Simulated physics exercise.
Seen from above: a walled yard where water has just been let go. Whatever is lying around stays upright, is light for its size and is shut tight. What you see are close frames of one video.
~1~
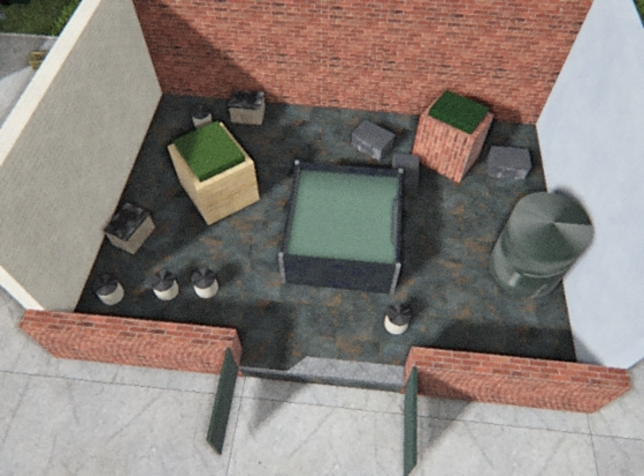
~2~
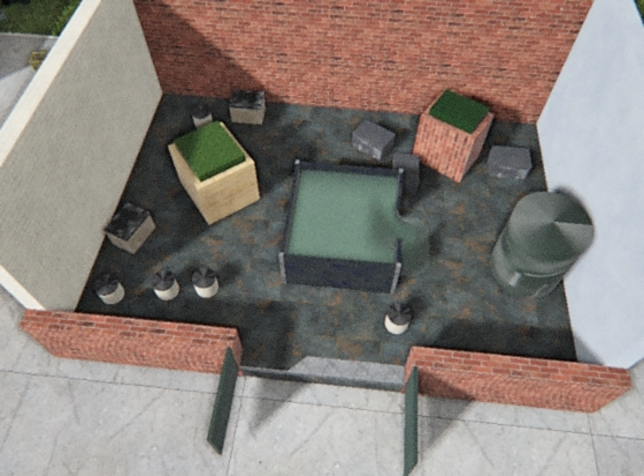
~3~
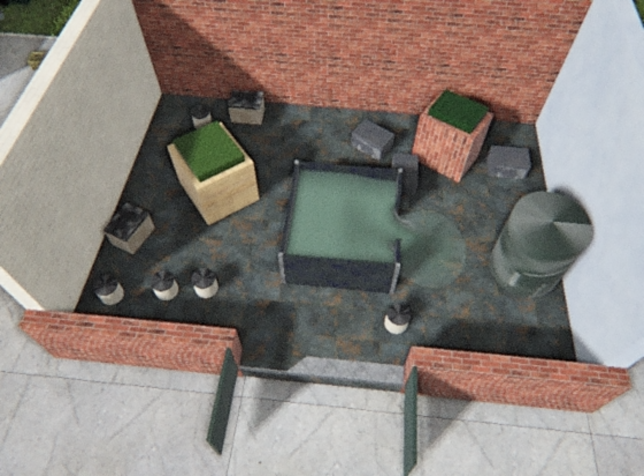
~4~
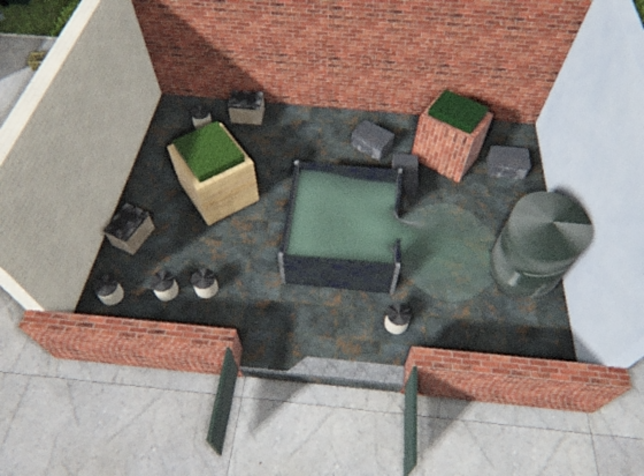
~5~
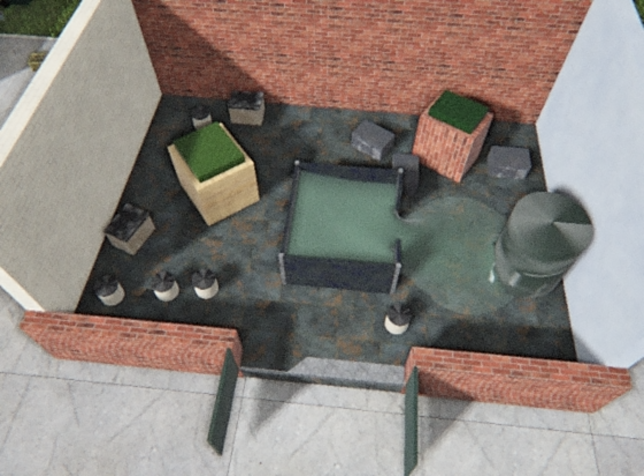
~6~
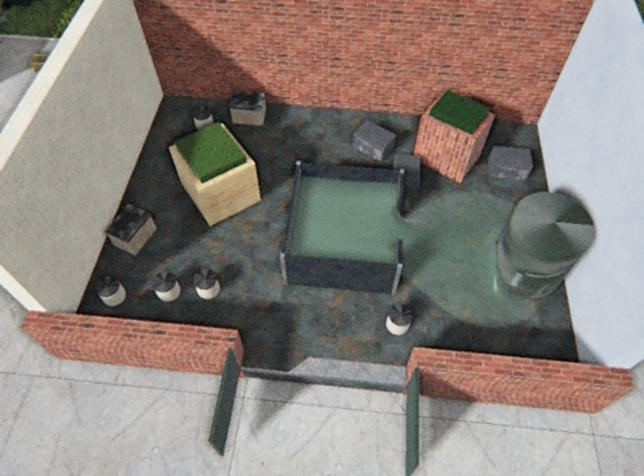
In a walled yard, green water pours from a square tank and spreads right.
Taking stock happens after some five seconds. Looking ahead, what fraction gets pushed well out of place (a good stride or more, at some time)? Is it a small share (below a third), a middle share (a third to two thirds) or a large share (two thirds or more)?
A small share, below a third.
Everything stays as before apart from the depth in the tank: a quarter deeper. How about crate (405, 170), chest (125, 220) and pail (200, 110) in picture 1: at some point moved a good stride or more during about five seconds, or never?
Result by item: Didn't cover it; didn't cover it; didn't cover it.
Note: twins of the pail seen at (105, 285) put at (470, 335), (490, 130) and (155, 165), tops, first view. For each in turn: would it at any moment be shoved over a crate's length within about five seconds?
In sequence: Knocked well away; knocked well away; hardly budges.
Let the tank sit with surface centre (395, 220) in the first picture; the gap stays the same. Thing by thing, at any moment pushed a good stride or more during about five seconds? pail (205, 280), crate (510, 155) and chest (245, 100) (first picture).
First never went far, then displaced far, then never went far.
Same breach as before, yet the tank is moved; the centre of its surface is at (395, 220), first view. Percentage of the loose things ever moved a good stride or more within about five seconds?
Close to 20 %.
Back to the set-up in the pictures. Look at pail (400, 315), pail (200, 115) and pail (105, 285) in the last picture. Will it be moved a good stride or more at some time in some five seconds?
Sequence check gives past that mark, next below that mark, finally below that mark.
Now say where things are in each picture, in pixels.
The first frame shows a pail at (399, 314), on the bottom; a crate at (511, 156) rests on the ground; 0 of 10 have shifted.
The second frame shows a pail at (399, 314) rests on the ground; a crate at (512, 156) rests on the ground; 0 of 10 have shifted.
The third frame shows a pail at (399, 314) rests on the ground; a crate at (511, 156) rests on the ground; 0 of 10 have shifted.
The fourth frame shows a pail at (399, 314), on the bottom; a crate at (511, 156), on the bottom; 0 of 10 have shifted.
The fifth frame shows a pail at (399, 314) rests on the ground; a crate at (511, 156) rests on the ground; 0 of 10 have shifted.
The sixth frame shows a pail at (401, 315), on the bottom; a crate at (512, 156) rests on the ground; 0 of 10 have shifted.
A moment on, 0 of 10 are well off their spots; 0 afloat.
Next, 0 of 10 are well off their spots; 0 afloat.
Later, 1 of 10 are well off their spots; 0 afloat.
In the end, 2 of 10 are well off their spots, and 2 have been at some point; 1 afloat.
